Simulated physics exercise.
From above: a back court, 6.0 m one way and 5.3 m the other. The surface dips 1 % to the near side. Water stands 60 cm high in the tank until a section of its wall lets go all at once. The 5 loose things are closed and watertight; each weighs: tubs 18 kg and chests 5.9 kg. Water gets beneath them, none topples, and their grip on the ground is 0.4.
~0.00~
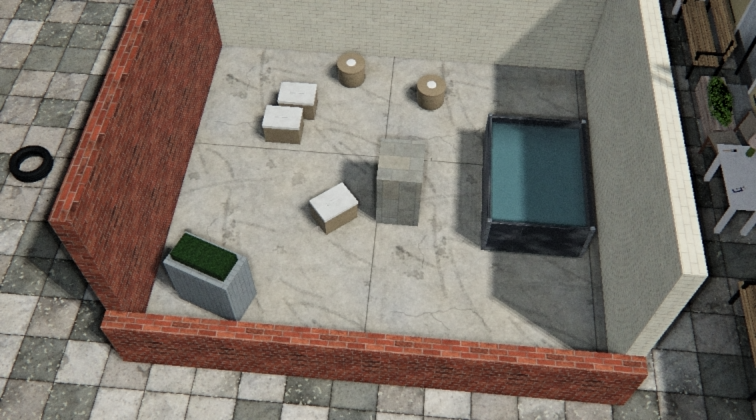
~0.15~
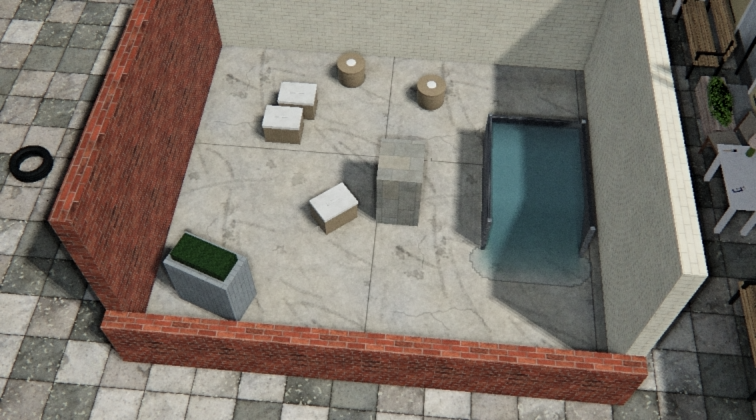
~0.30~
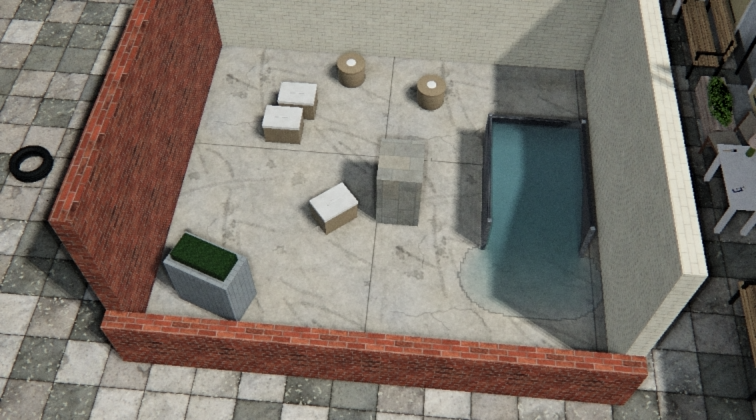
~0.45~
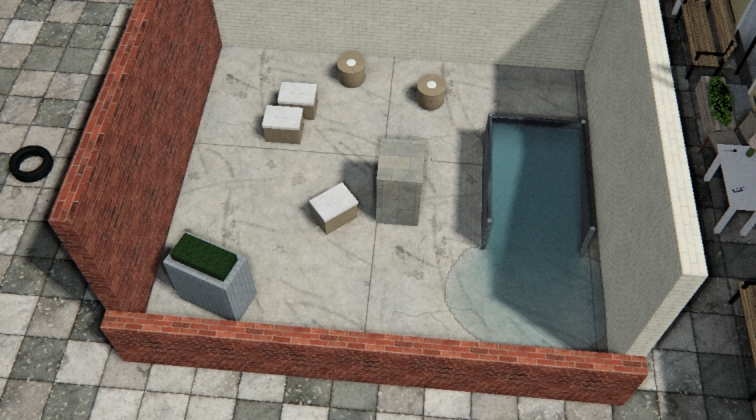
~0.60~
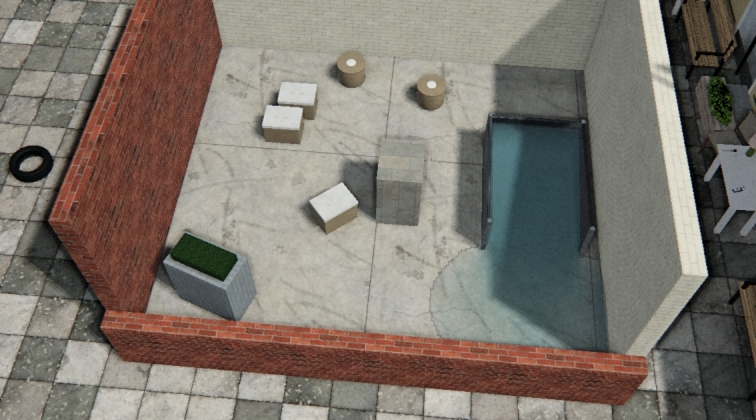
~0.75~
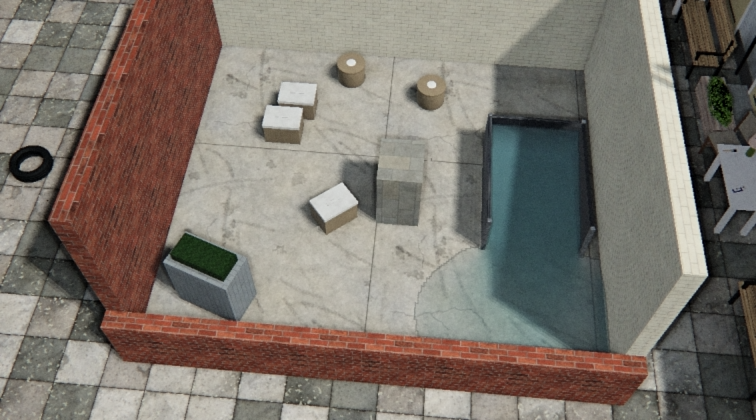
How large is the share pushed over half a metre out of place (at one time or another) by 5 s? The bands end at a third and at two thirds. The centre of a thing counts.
Share: Less than a third.
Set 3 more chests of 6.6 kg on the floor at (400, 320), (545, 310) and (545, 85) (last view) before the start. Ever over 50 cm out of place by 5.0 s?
In turn: Over, over, less.
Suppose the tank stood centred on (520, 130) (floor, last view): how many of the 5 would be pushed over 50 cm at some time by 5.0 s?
In that case 1 of them.
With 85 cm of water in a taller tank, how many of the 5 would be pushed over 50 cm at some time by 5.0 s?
Then 1.
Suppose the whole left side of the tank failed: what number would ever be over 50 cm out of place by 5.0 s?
Then 3.
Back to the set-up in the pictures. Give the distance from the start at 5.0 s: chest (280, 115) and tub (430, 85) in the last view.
In turn: 0 cm, 0 cm.
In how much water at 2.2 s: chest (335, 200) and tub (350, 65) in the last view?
Roughly 0 and 0 cm.
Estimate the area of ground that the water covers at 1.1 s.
Roughly 6.5 m2.
After 1.1 s 0 of 5 are over 50 cm from their spots; 0 afloat.
After 2.2 s 0 of 5 are over 50 cm from their spots; 0 afloat.
After 3.5 s 1 of 5 are over 50 cm from their spots; 0 afloat.
After 5.0 s 1 of 5 are over 50 cm from their spots, and 1 have been at some point; 0 afloat.
